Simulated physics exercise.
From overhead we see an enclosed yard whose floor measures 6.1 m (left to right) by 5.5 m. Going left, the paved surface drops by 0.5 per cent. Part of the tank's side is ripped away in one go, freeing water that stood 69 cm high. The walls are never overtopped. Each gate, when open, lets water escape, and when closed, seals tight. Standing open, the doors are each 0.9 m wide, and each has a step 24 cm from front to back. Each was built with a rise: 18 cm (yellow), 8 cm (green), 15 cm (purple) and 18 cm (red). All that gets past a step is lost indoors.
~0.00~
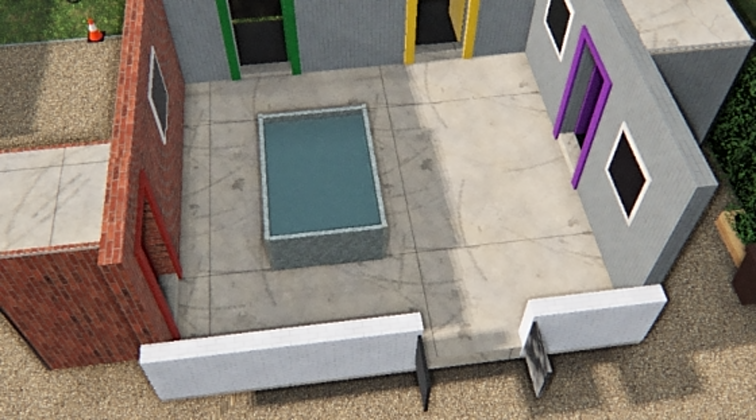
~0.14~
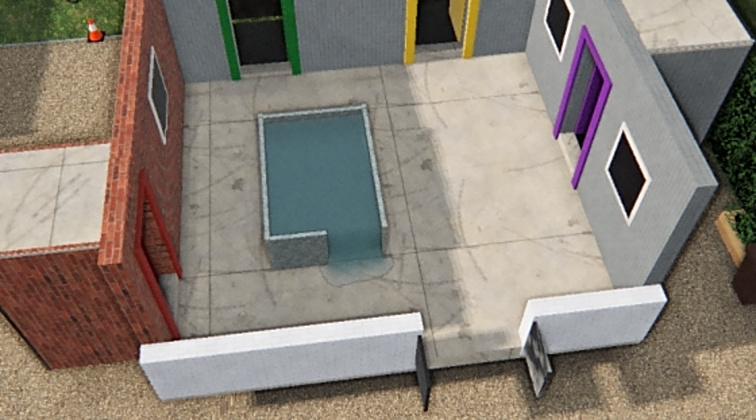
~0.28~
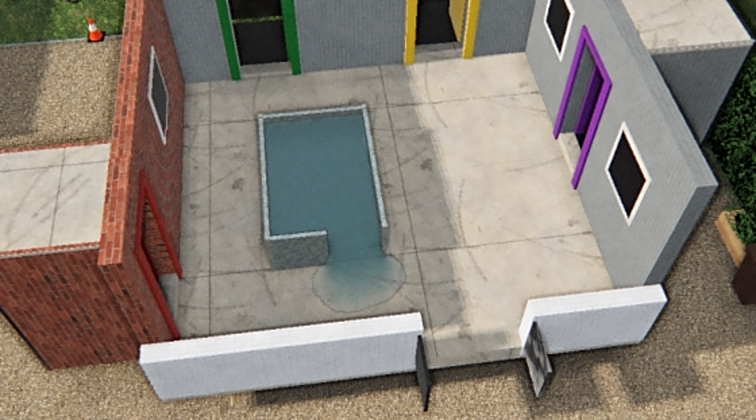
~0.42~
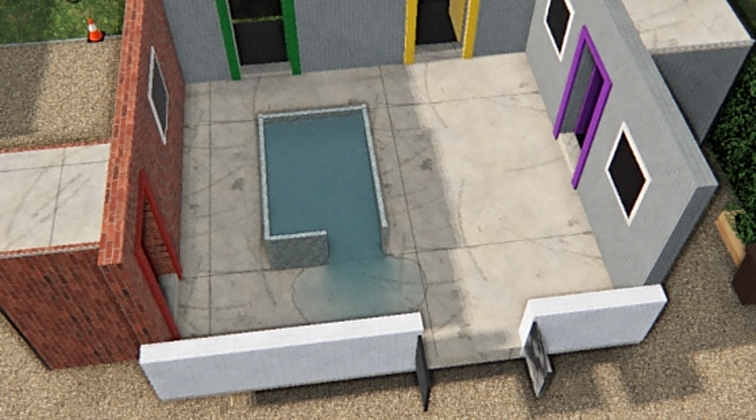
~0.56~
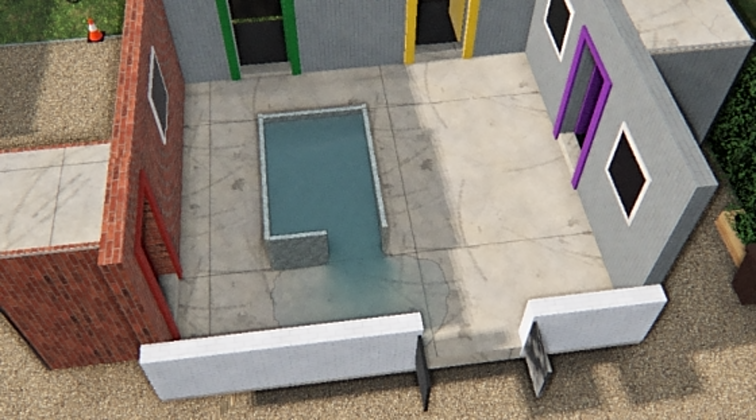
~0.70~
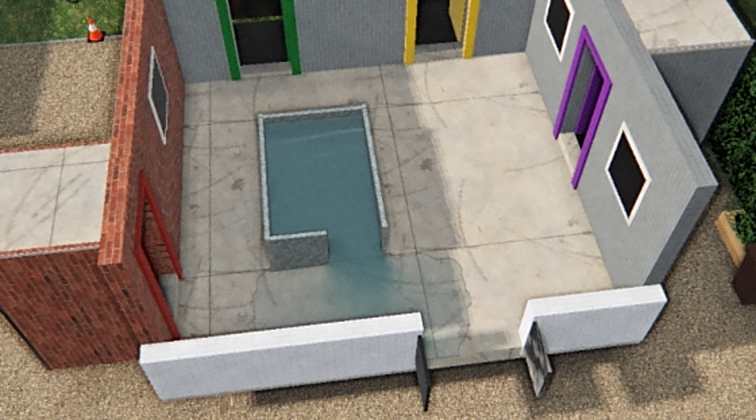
Water pours from a gap in the tank's front side and spreads across the paved yard.
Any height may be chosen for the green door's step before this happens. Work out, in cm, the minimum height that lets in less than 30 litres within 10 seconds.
I would say 6.5 cm.
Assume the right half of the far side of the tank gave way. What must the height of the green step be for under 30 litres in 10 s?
In that case you'd want it roughly 15 cm high.
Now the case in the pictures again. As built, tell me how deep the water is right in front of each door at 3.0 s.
Yellow door 0 cm, green door 0 cm, purple door 0 cm, red door 20 cm.
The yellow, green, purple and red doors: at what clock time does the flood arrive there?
Times: Yellow 6.0 s, green 4.5 s, purple 3.4 s, red 1.6 s.
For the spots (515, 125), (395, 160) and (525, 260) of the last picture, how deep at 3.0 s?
The three readings, in order, are 0, 0 and 2 cm.
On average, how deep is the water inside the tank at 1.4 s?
Roughly 50 cm.
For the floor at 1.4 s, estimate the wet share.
Wet share: Around 15 %.
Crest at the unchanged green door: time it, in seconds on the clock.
Approximately 5.0 s.
After 1.4 s water covers 15 % of the floor, deepest (42 cm) near (366, 337); it has not reached the green door.
After 3.0 s water covers 35 % of the floor, deepest (27 cm) near (178, 372); it has not reached the green door.
After 10.0 s water covers 95 % of the floor, deepest (10 cm) near (366, 337); 8 cm at the green door, 13 litres in over its 8 cm step.
At the green door as built, the water arrived by 4.6 s and peaked near 11 cm at 5.0 s.
With a step of 5.5 cm, 44 litres would have come in within the 10 s; with 7.5 cm, 18 litres. So under 30 litres takes about 6.5 cm.
